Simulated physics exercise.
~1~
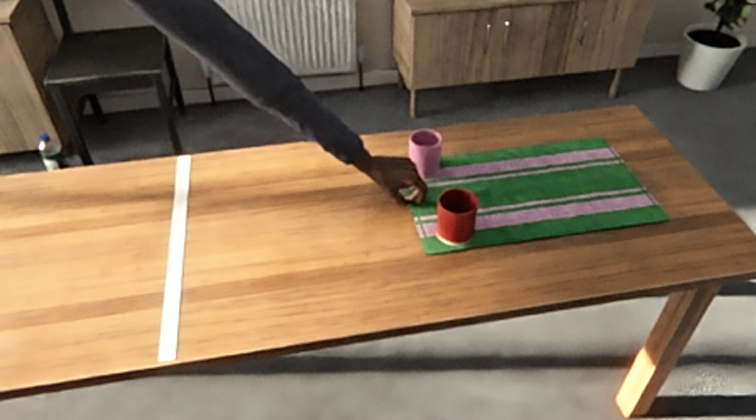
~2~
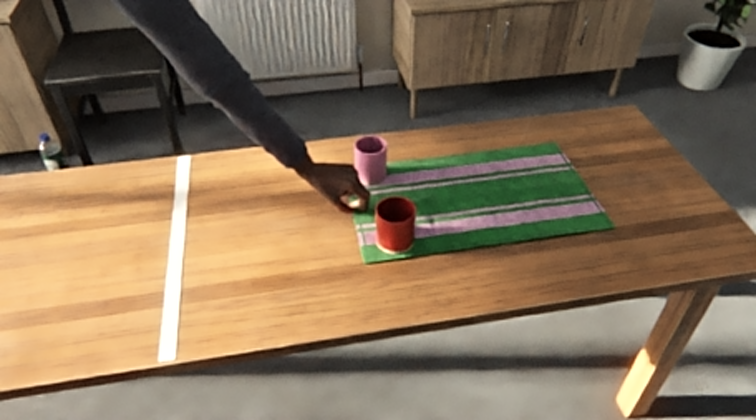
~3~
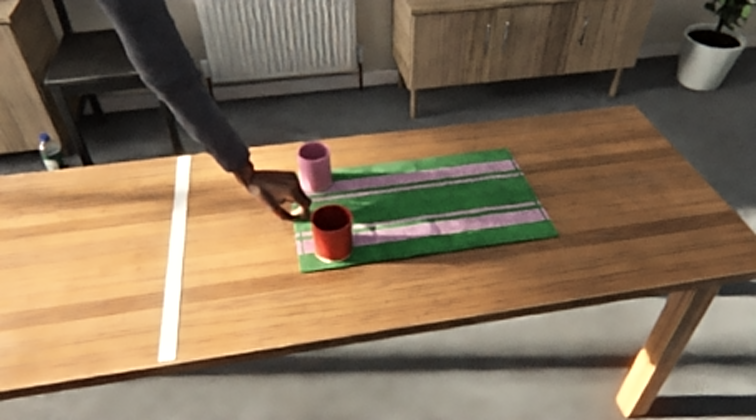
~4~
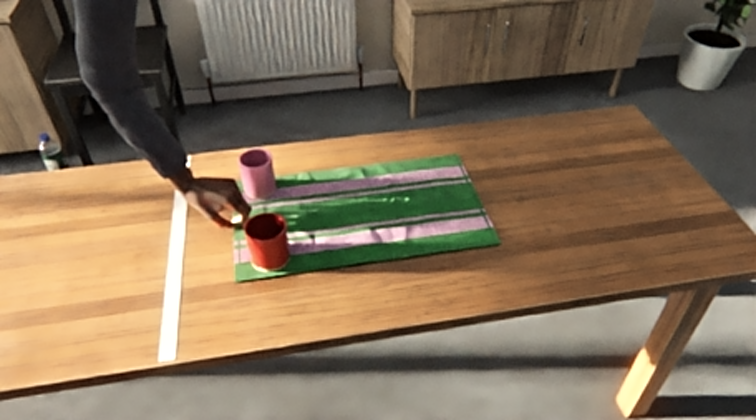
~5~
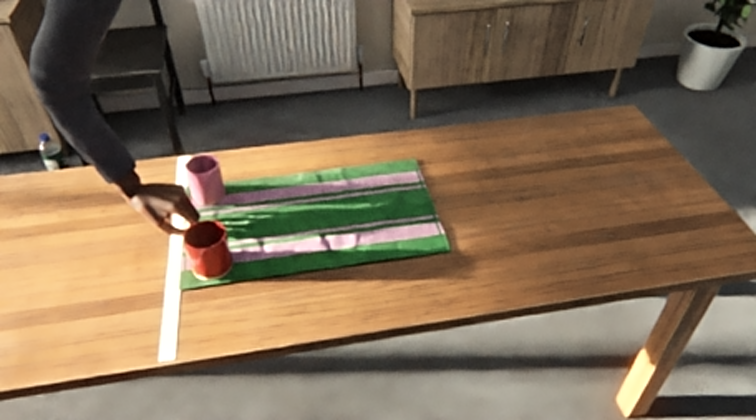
A hand pulled a green striped place mat leftward across a wooden table, carrying a red mug and a pink mug along with it, until its edge reached a strip of white tape, with both mugs still upright on the cloth.
